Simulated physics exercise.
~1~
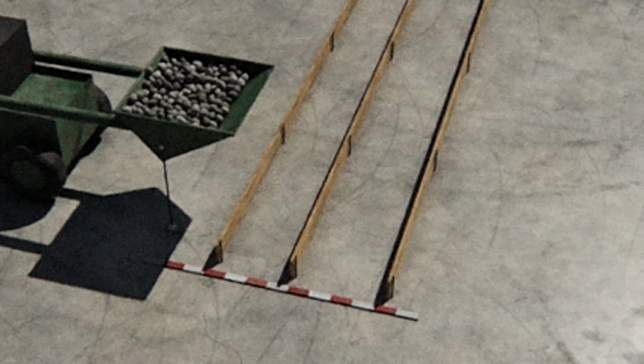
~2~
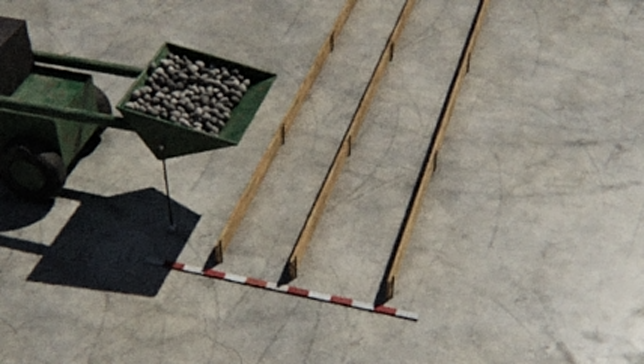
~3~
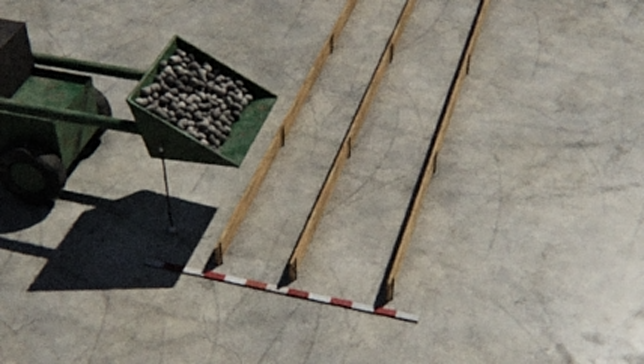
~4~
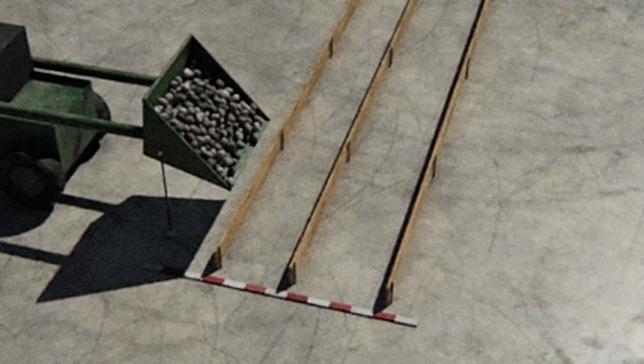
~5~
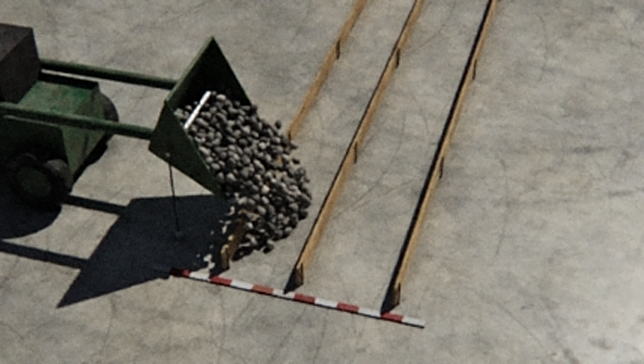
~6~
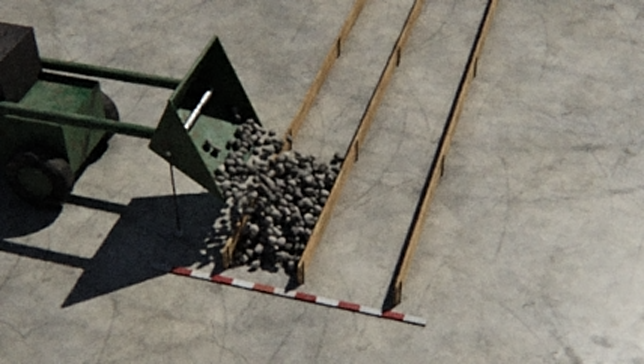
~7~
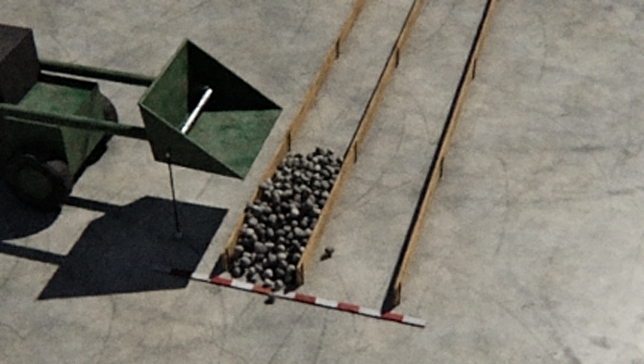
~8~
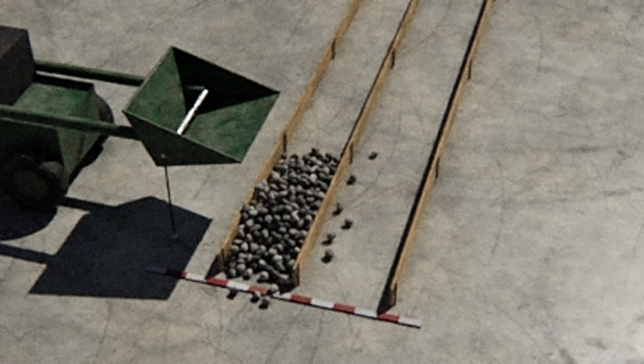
We see a green loader's bucket full of grey stones tip forward and pour them between the two left-hand planks on a concrete floor, then tilt back empty, leaving the stones heaped in the near bay with a few strays in the next bay and by the striped staff.
